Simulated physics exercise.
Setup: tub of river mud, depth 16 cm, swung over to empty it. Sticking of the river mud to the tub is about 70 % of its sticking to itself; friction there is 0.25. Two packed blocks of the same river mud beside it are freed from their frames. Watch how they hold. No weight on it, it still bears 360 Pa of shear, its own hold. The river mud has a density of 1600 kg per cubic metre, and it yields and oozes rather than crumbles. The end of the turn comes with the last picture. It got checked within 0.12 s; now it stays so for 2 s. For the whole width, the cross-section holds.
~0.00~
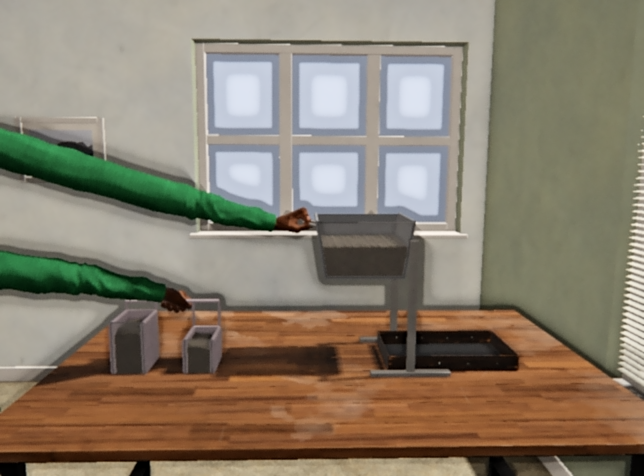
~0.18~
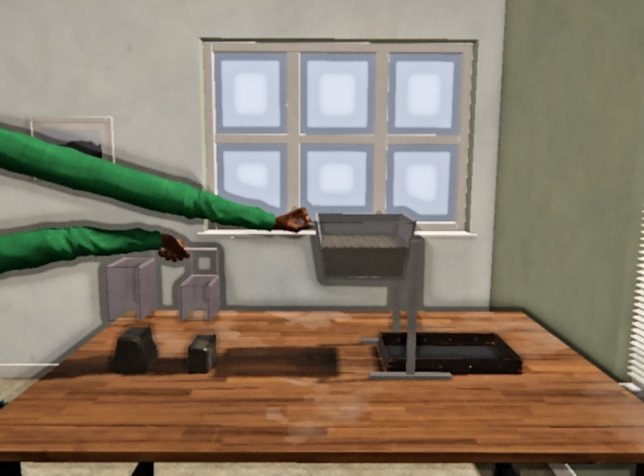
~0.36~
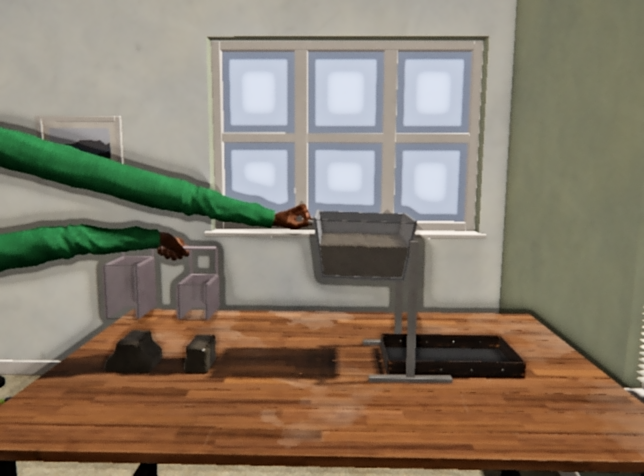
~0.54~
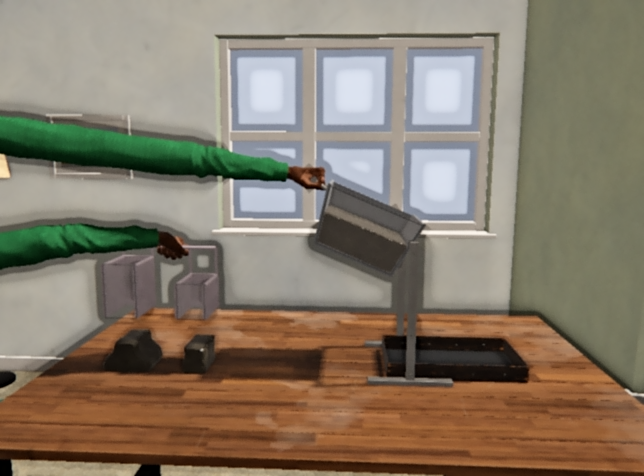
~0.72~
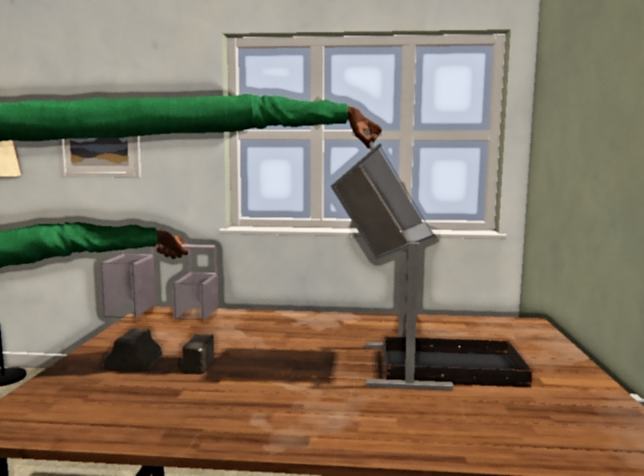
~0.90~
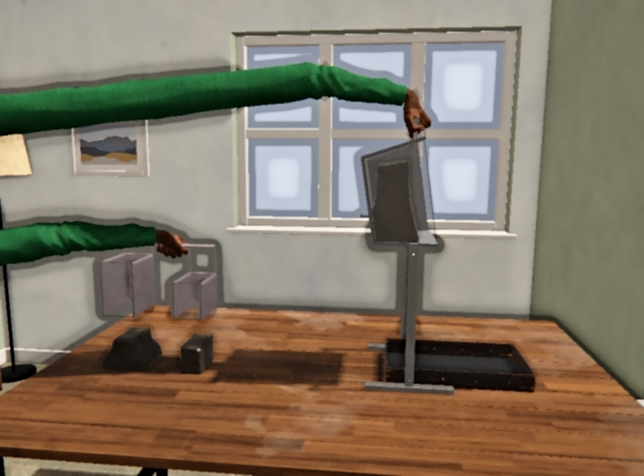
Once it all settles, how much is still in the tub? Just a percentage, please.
I would say about 49 percent.
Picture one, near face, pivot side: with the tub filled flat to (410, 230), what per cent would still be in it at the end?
About 30 %.
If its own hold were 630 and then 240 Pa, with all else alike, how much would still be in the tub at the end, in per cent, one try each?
65 in a hundred, followed by 40 in a hundred.
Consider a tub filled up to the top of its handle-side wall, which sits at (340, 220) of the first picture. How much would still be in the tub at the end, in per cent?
Near 65 per cent.
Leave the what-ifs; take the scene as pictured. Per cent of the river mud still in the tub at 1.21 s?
About 55 %.
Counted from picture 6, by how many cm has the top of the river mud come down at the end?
Some 14 cm.
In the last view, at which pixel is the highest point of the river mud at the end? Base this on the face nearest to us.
Around (386, 216).
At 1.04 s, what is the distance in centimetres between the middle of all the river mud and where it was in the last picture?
Around 7 centimetres.
After 1.04 s, the tub is at 81 degrees and holds 91 %.
After 1.21 s, the tub is at 81 degrees and holds 53 %.
After 1.38 s, the tub is at 81 degrees and holds 49 %.
After 1.55 s, the tub is at 81 degrees and holds 49 %.
After 2.90 s, the tub is at 81 degrees and holds 49 %.
